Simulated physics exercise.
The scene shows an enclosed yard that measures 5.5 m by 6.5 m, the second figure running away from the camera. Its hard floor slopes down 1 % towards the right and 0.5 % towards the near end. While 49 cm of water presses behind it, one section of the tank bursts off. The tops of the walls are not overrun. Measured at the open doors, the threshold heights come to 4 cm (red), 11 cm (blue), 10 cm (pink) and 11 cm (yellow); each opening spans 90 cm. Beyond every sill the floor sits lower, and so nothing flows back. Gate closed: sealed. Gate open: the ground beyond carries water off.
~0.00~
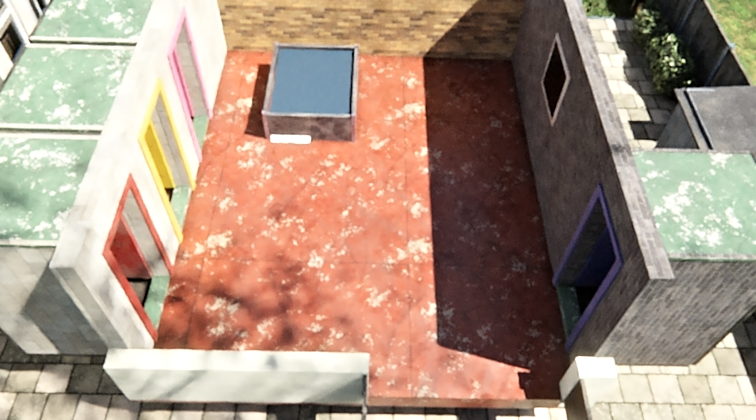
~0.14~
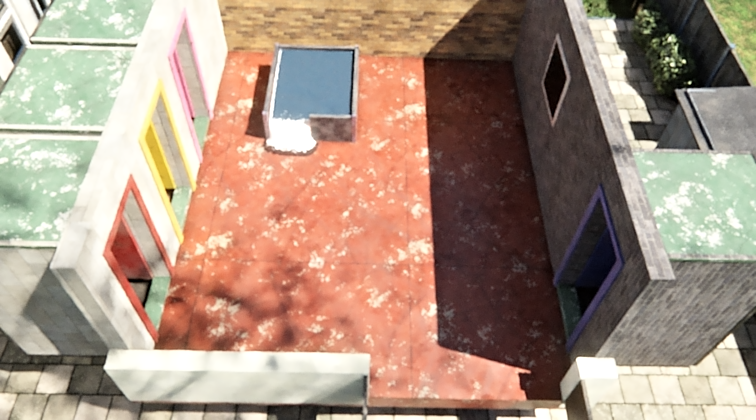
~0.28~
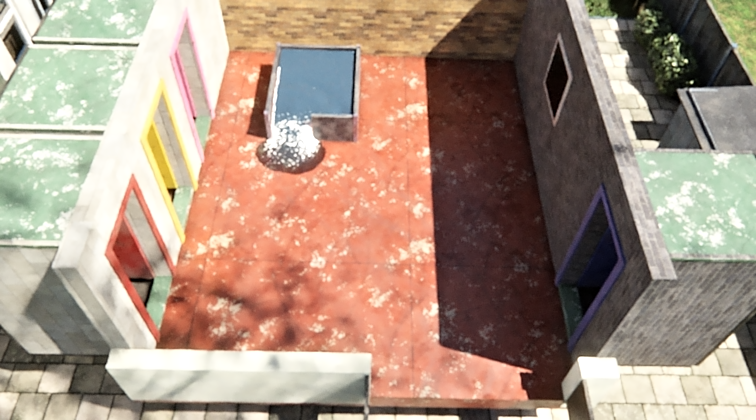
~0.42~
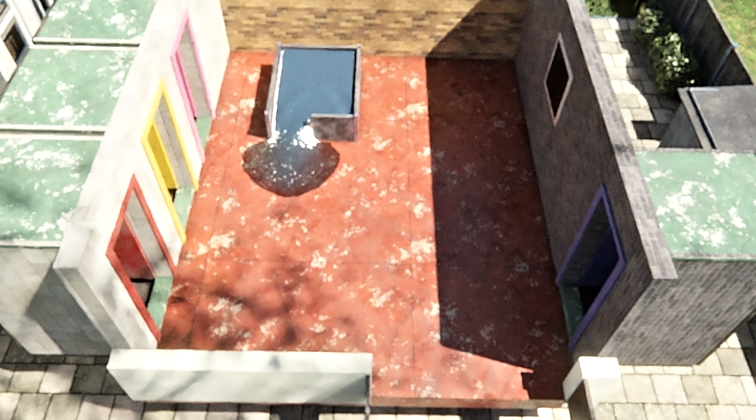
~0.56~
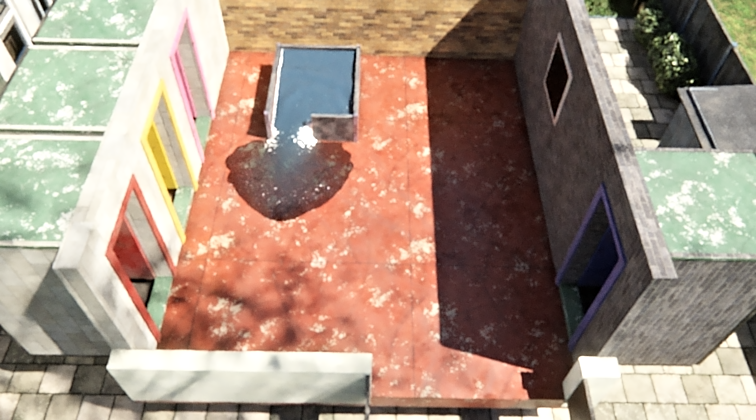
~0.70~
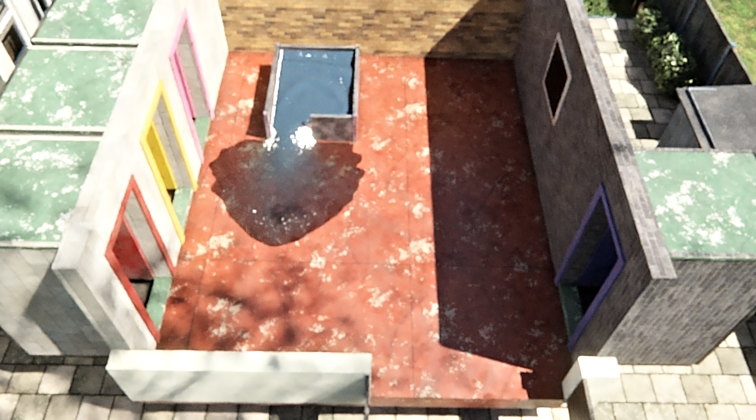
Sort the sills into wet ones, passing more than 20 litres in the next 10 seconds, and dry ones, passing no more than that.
Red door: Wet; blue door: Dry; pink door: Dry; yellow door: Dry.
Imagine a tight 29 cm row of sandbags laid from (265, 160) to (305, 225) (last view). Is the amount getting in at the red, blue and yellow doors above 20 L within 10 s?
Door by door: Red limit kept, blue limit kept, yellow limit kept.
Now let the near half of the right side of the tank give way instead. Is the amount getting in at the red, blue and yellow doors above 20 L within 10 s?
Then red does not exceed it, blue does not exceed it, yellow does not exceed it.
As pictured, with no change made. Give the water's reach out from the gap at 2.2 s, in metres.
I'd put it close to 4.4 m.
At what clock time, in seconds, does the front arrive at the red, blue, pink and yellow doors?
Times: Red 1.6 seconds, blue 5.0 seconds, pink 1.8 seconds, yellow 1.2 seconds.
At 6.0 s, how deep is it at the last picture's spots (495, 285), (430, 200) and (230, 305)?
I'd read it as roughly 3, 0 and 7 cm, in that order.
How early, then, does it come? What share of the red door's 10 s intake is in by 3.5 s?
Some 10 per cent by then.
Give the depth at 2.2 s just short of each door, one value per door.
In cm: Red 7, blue 0, pink 1, yellow 11.
After 1.4 s water covers 25 % of the floor and is deepest (27 cm) near (281, 143); red door not reached, blue door not reached, pink door not reached, yellow door 10 cm at the sill, 0 L in.
After 2.2 s water covers 35 % of the floor and is deepest (21 cm) near (281, 143); red door 7 cm at the sill, 0 L in, blue door not reached, pink door 1 cm at the sill, 0 L in, yellow door 11 cm at the sill, 0 L in.
After 3.5 s water covers 40 % of the floor and is deepest (17 cm) near (150, 374); red door 7 cm at the sill, 4 L in, blue door not reached, pink door 1 cm at the sill, 0 L in, yellow door 7 cm at the sill, 1 L in.
After 6.0 s water covers 45 % of the floor and is deepest (10 cm) near (150, 374); red door 7 cm at the sill, 25 L in, blue door 9 cm at the sill, 0 L in, pink door 1 cm at the sill, 0 L in, yellow door 4 cm at the sill, 1 L in.
After 10.0 s water covers 55 % of the floor and is deepest (8 cm) near (567, 382); red door 4 cm at the sill, 37 L in, blue door 7 cm at the sill, 0 L in, pink door 1 cm at the sill, 0 L in, yellow door 2 cm at the sill, 1 L in.
